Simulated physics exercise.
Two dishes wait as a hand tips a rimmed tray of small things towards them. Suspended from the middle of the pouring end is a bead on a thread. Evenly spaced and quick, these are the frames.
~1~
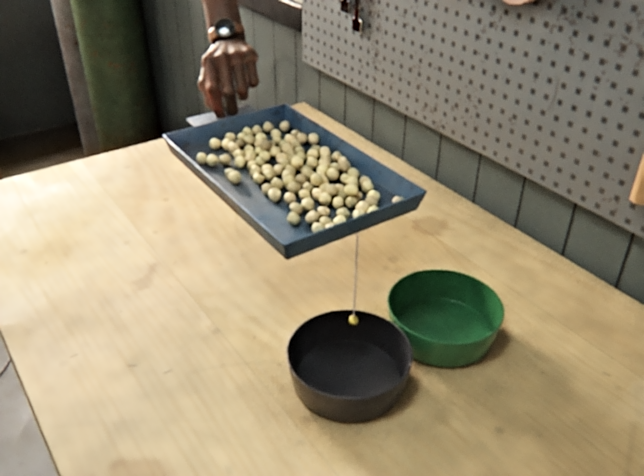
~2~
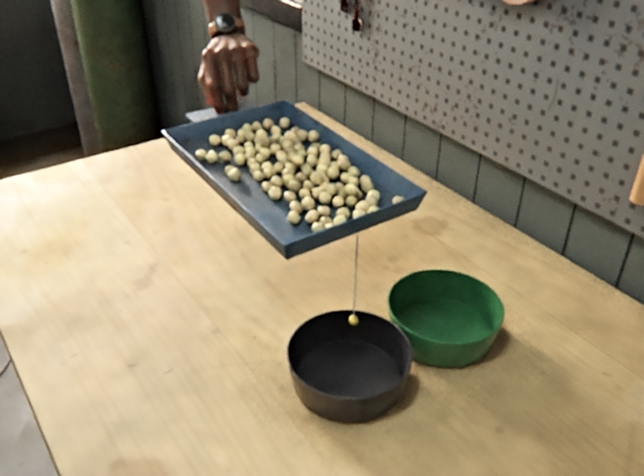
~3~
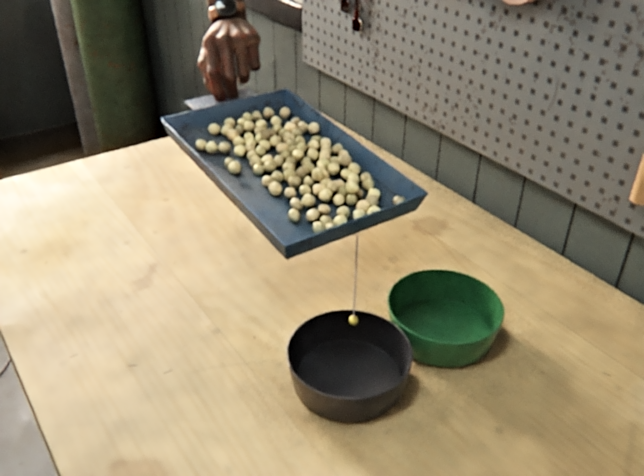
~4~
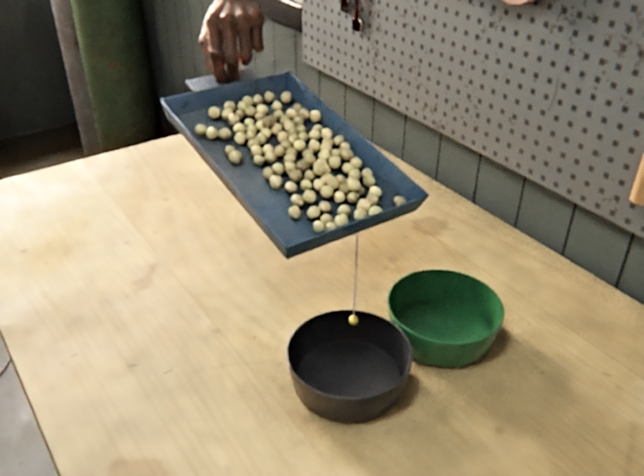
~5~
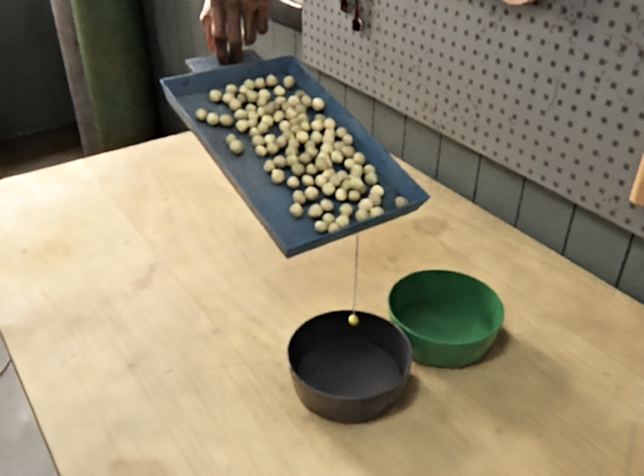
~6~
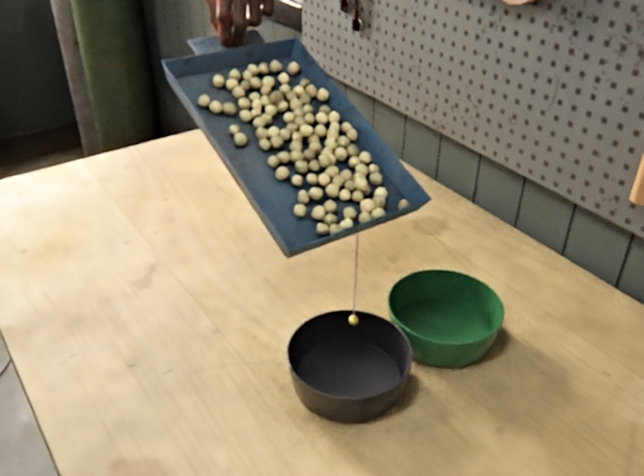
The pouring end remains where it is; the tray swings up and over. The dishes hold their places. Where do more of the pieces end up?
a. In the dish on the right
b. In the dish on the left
(b) In the dish on the left.
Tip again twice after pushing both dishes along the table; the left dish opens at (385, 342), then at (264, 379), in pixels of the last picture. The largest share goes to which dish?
Case one: The dish at left. Case two: The dish at right.
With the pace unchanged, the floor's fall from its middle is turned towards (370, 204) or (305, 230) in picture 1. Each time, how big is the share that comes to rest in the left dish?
Shares: 10 %, then 50 %.
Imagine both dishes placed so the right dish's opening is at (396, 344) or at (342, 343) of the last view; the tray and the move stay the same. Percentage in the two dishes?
First case: Some 70 %; second case: Some 30 %.
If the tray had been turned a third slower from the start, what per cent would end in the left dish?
I'd say 40 percent or thereabouts.
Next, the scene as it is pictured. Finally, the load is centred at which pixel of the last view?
Near (382, 388).
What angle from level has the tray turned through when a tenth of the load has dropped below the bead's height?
It is at around 85 degrees by then.
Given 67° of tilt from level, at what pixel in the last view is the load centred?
Near (358, 196).
Shortly afterwards, tray tipped steeply; all but a few on the tray; a little in the air.
Next, tray tipped past a quarter turn; near a third on the tray; a little in the left dish; only a few in the right dish; a little outside both; near a third in the air.
Some moments later, tray tipped past a quarter turn; near a third in the left dish; a little in the right dish; near half outside both.
In the end, tray tipped past a quarter turn; near a third in the left dish; a little in the right dish; near half outside both.
